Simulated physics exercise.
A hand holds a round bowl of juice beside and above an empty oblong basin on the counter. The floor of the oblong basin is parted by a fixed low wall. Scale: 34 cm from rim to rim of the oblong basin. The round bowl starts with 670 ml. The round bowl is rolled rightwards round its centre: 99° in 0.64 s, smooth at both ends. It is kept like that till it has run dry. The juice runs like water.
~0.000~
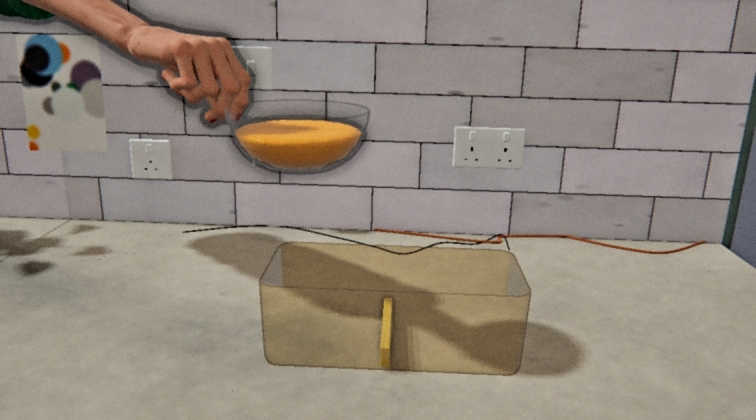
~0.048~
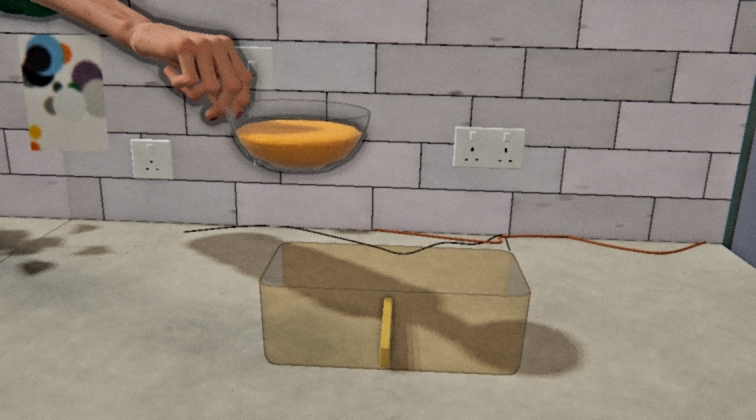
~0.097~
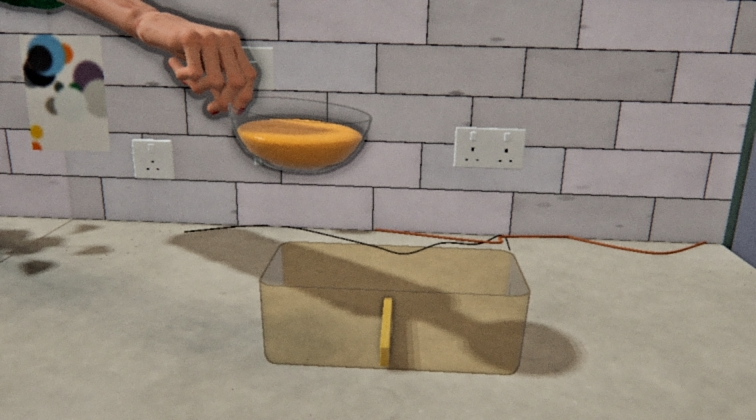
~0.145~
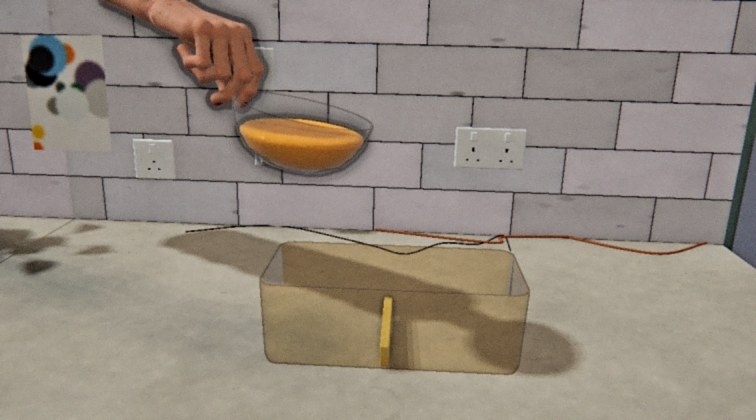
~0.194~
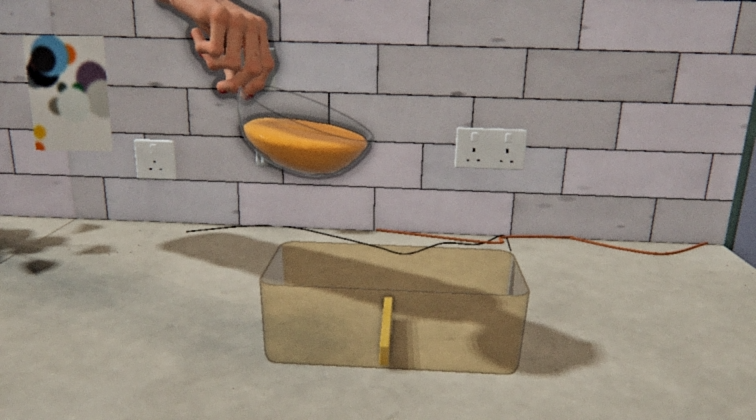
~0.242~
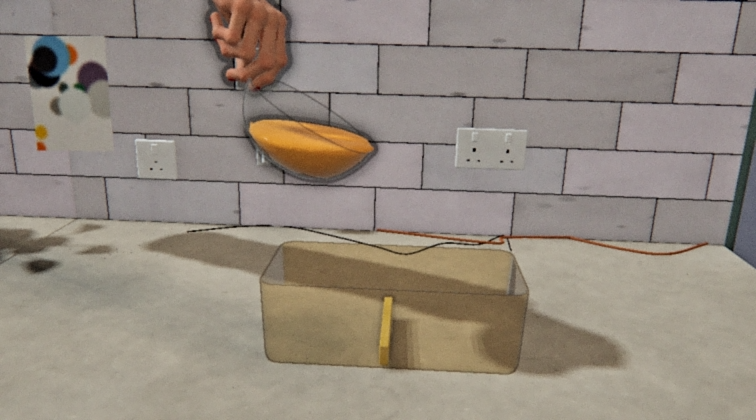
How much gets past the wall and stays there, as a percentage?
The far part has some 60 per cent.
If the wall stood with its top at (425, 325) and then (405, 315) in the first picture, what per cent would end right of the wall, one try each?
In turn about 20 and 45 per cent.
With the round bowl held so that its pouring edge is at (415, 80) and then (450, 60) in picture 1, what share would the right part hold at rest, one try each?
In turn about 70 and 65 per cent.
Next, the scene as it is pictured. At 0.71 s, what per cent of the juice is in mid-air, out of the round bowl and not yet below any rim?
About 6 per cent.
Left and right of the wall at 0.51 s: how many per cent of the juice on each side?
Near 0 on the left, 30 on the right.
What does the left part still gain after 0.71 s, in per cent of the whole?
Near 8 in a hundred.
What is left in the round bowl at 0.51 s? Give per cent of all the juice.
Near 12 in a hundred.
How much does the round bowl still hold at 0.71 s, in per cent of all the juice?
Near 0 in a hundred.
By 0.51 s the tilt is 89° and 11 per cent is still to pour, 0 is left of the wall and 30 right of it.
By 0.71 s the tilt is 99° and 0 per cent is still to pour, 29 is left of the wall and 64 right of it.
By 0.92 s the tilt is 99° and 0 per cent is still to pour, 35 is left of the wall and 62 right of it.
By 1.14 s the tilt is 99° and 0 per cent is still to pour, 37 is left of the wall and 60 right of it.
At rest 37 per cent lies left of the wall, 60 right of it and 3 outside.
